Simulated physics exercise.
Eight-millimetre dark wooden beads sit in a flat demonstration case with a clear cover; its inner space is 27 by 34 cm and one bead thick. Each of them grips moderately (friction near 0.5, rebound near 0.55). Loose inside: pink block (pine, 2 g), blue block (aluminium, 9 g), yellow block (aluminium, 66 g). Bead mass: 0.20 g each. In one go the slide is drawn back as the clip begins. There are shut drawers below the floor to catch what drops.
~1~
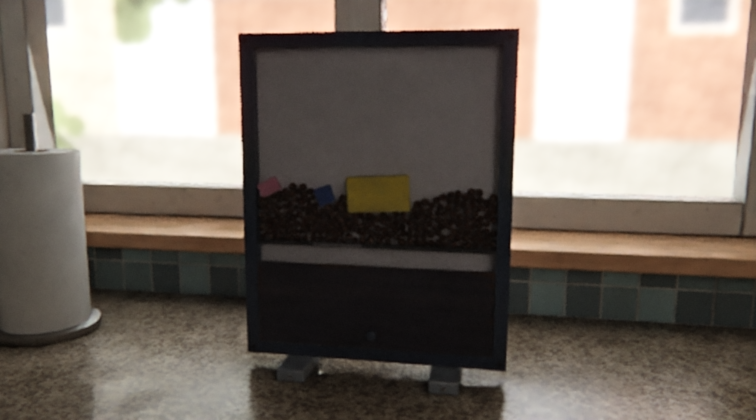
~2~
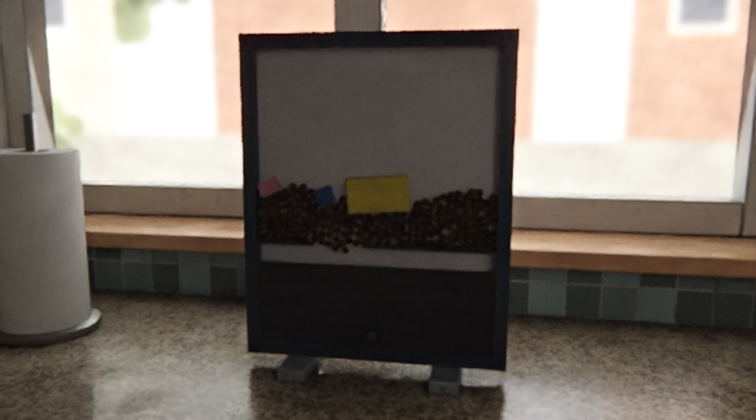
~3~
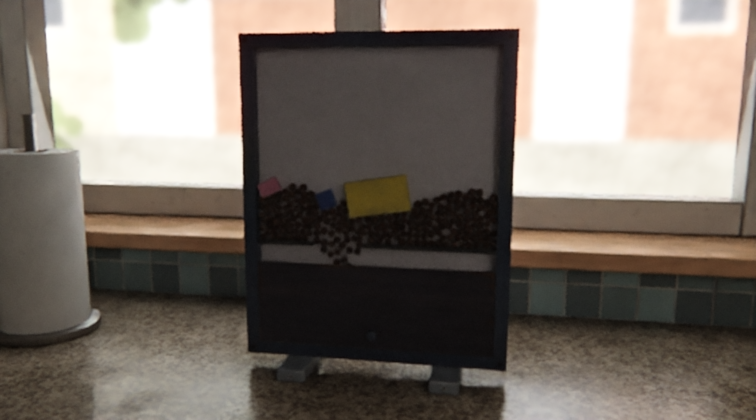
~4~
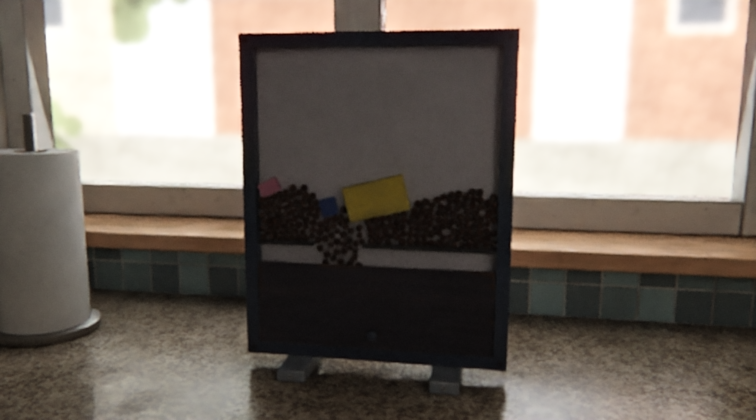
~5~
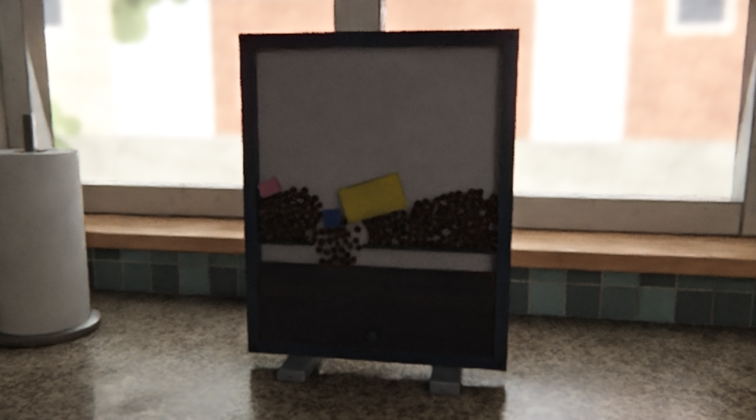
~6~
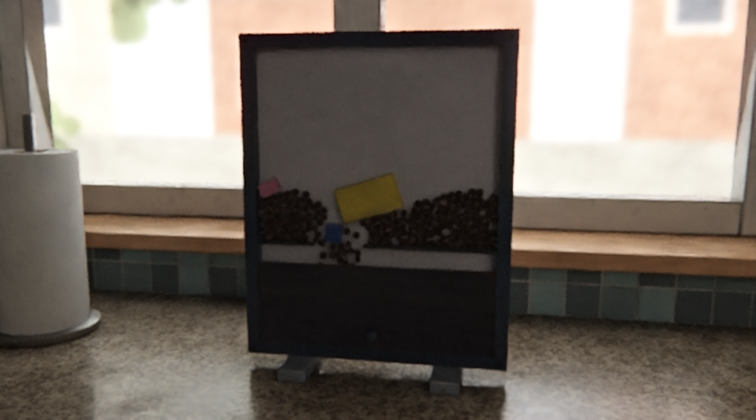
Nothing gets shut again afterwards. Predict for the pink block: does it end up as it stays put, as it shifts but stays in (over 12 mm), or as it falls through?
The pink block drops into a drawer.
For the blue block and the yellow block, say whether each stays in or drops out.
Result - blue: Escaped, yellow: Escaped.
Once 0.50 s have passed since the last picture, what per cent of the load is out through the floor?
About 40 percent.
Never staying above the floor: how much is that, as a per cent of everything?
Around 45 %.
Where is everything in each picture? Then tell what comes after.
About 220 beads; beads centred (377, 219); pink block (269, 187) tilted 27°; blue block (325, 195) tilted 69°; yellow block (378, 194) tilted 4°; slide (310, 243) to (367, 246), in the first picture.
Beads centred (377, 219); 2 out, in the second picture.
Beads centred (375, 221); 9 out, in the third picture.
Beads centred (376, 221); 18 out, in the fourth picture.
Beads centred (375, 221); 28 out, in the fifth picture.
Beads centred (383, 224); 38 out; pink block (270, 188) tilted 25°; blue block (334, 233) tilted 84°; yellow block (369, 199) tilted 17°, in the sixth picture.
Then, 0.15 s later than the last picture, 25 % are out; pink block moved 0.4 cm tilted 19°; blue block below the floor; yellow block moved 9.8 cm tilted 85°.
Then, 0.50 s later than the last picture, 40 % are out; pink block moved 12.0 cm tilted 57°; blue block below the floor; yellow block below the floor.
Then, 1.20 s later than the last picture, 45 % are out; pink block below the floor; blue block below the floor; yellow block below the floor.
At rest 1.5 s after the last picture, 45 % are out; pink block below the floor; blue block below the floor; yellow block below the floor.
